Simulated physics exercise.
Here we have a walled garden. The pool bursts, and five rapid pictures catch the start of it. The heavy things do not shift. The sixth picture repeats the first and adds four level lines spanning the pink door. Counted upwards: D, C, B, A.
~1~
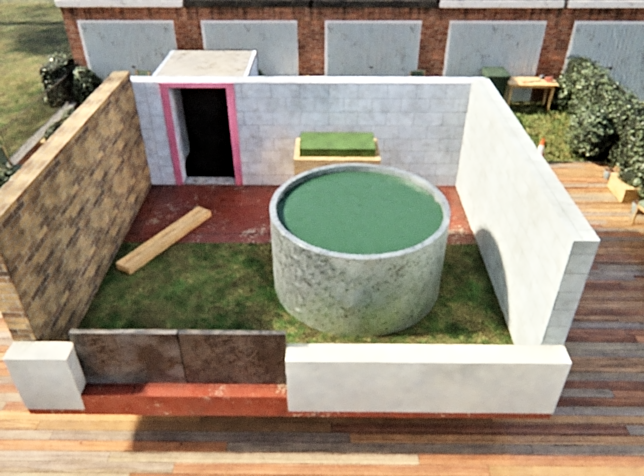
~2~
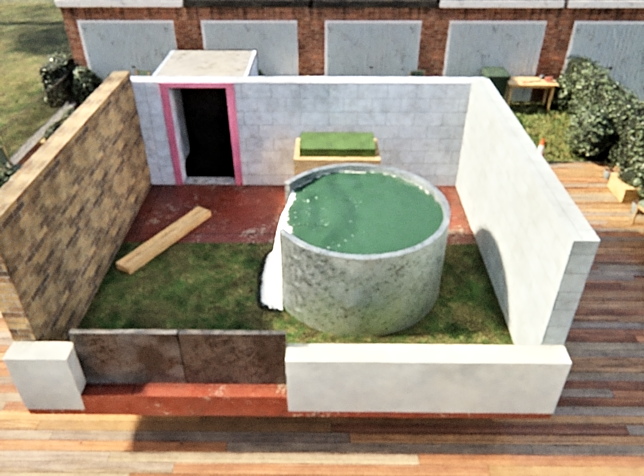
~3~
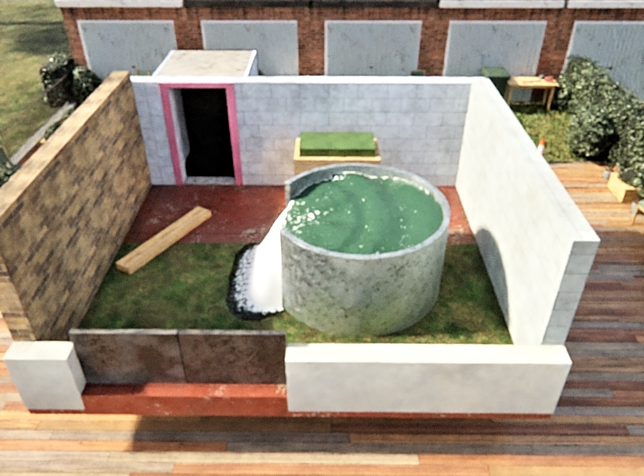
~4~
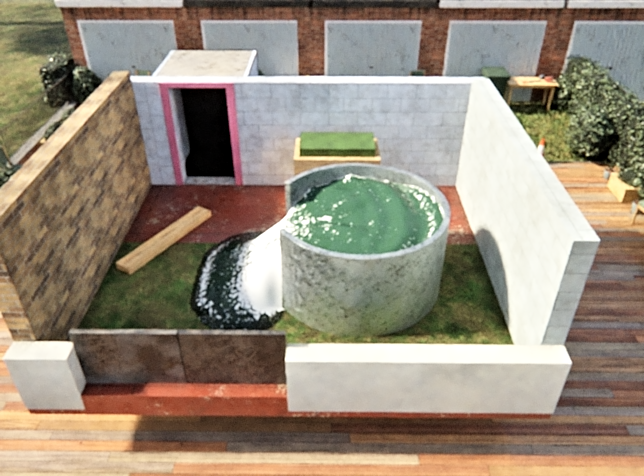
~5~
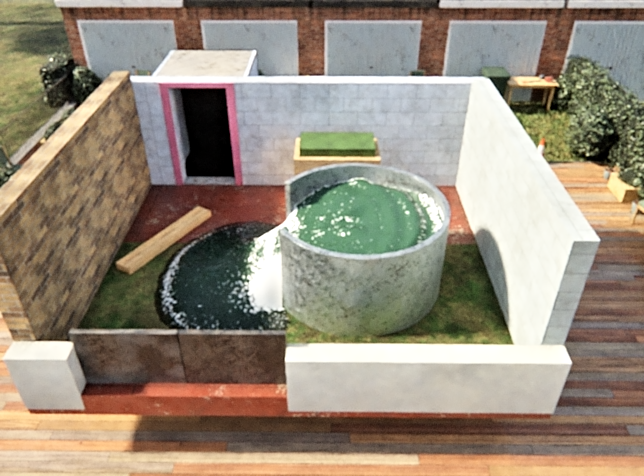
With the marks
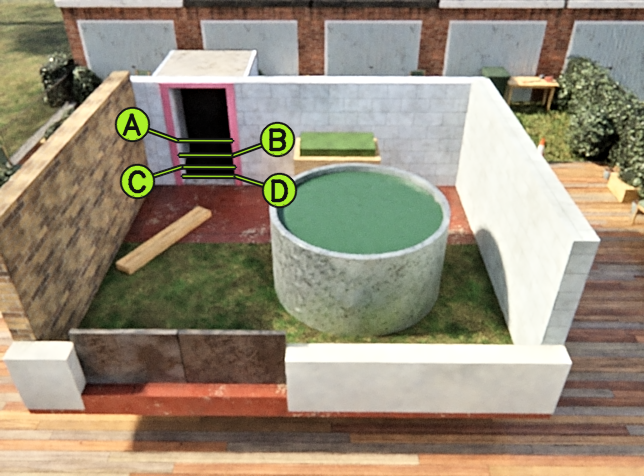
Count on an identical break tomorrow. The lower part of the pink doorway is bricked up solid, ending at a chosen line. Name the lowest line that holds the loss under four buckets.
The limit is C.
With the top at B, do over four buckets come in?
No, that is safe.
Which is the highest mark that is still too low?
That is mark D.
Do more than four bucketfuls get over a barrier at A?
No, that is safe.
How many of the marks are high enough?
Three.
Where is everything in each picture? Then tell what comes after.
The first picture shows water in the pool at rest, its middle at (359, 210); foot of the pink doorway at (210, 185); shut gate at (180, 339).
In the second picture, 2 % of the ground under water, visible out to (269, 255).
In the third picture, 5 % of the ground under water, visible out to (254, 245).
In the fourth picture, 11 % of the ground under water, visible out to (235, 238).
In the fifth picture, 19 % of the ground under water, visible out to (174, 260).
In lime, A at (204, 140); B at (206, 155); C at (208, 167); D at (209, 176); from the bottom up D, C, B, A.
With A, nothing gets over.
With B, nothing gets over.
With C, a splash gets over, under a bucket.
With D, about 14 bucketfuls get in.
